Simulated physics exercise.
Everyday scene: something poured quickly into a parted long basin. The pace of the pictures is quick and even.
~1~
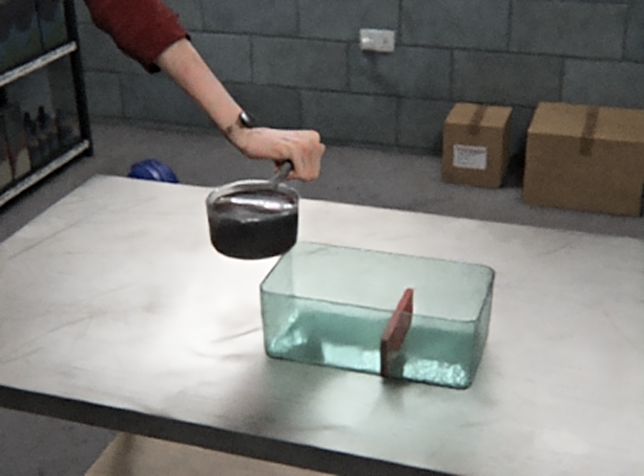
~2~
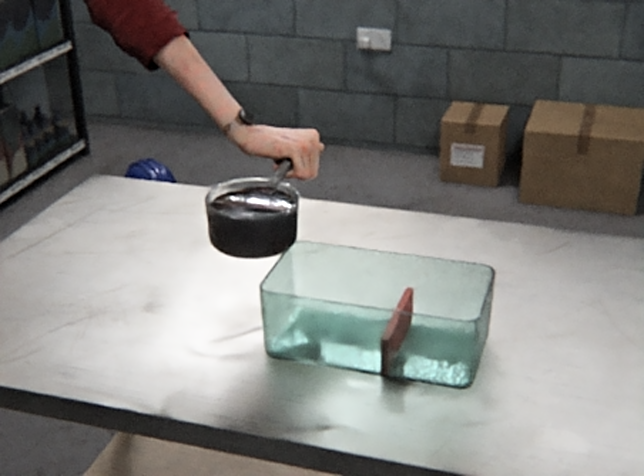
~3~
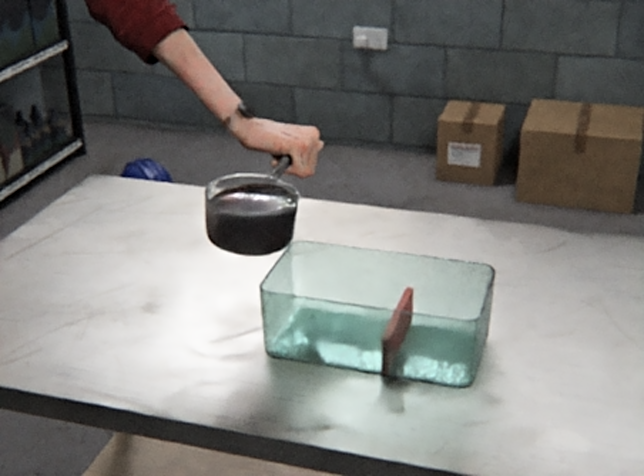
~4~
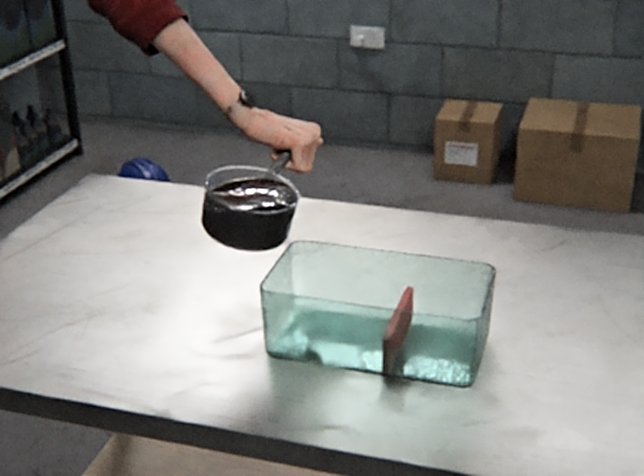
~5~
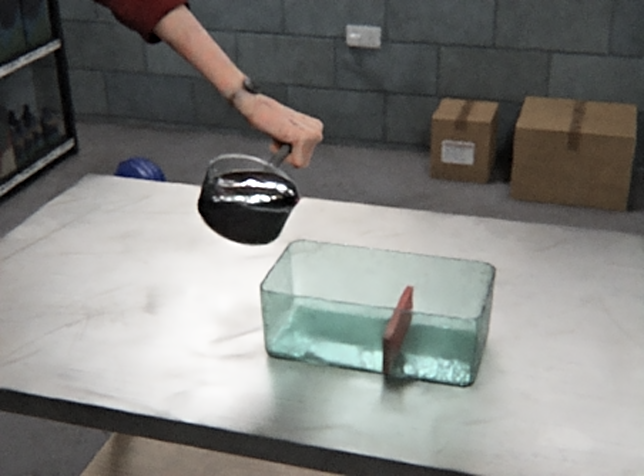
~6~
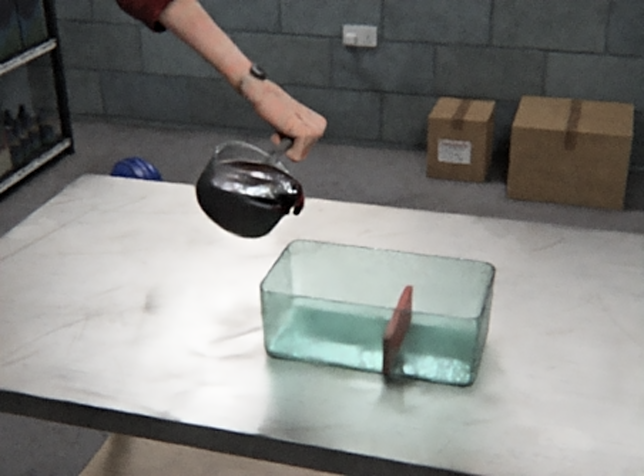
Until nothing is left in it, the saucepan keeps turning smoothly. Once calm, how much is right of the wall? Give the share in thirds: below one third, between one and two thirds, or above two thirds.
The amount right of the wall is going to stop below one third.
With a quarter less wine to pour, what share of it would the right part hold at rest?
Around 0 percent, more or less.
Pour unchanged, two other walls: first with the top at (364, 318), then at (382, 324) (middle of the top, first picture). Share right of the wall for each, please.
Near 65 % and 30 %.
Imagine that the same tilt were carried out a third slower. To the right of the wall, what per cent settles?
Close to 0 out of every hundred.
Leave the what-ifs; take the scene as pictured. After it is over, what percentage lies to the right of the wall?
Close to 0 in a hundred.
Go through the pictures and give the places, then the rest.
In the first picture, tilt 0°; pouring edge (296, 205); surface from (214, 199) to (295, 210); the long basin's rim runs from (276, 266) to (487, 296); the wall's top is at (398, 314).
In the second picture, tilt 2°; pouring edge (296, 205); surface from (214, 199) to (295, 207).
In the third picture, tilt 6°; pouring edge (295, 205); surface from (212, 196) to (295, 203).
In the fourth picture, tilt 13°; pouring edge (295, 204); surface from (211, 190) to (296, 199).
In the fifth picture, tilt 23°; pouring edge (295, 204); surface from (209, 180) to (295, 198); 2 per cent is over the edge.
In the sixth picture, tilt 35°; pouring edge (294, 204); surface from (207, 169) to (287, 191); 5 per cent is over the edge.
A moment on, the saucepan is tipped on its side and 33 per cent is still to pour, 14 is left of the wall and 0 right of it.
Next, the saucepan is tipped right over and 2 per cent is still to pour, 86 is left of the wall and 1 right of it.
Then the saucepan is tipped right over and 0 per cent is still to pour, 85 is left of the wall and 1 right of it.
Later the saucepan is tipped right over and 0 per cent is still to pour, 92 is left of the wall and 2 right of it.
Finally, 92 per cent lies left of the wall, 2 right of it and 6 outside.
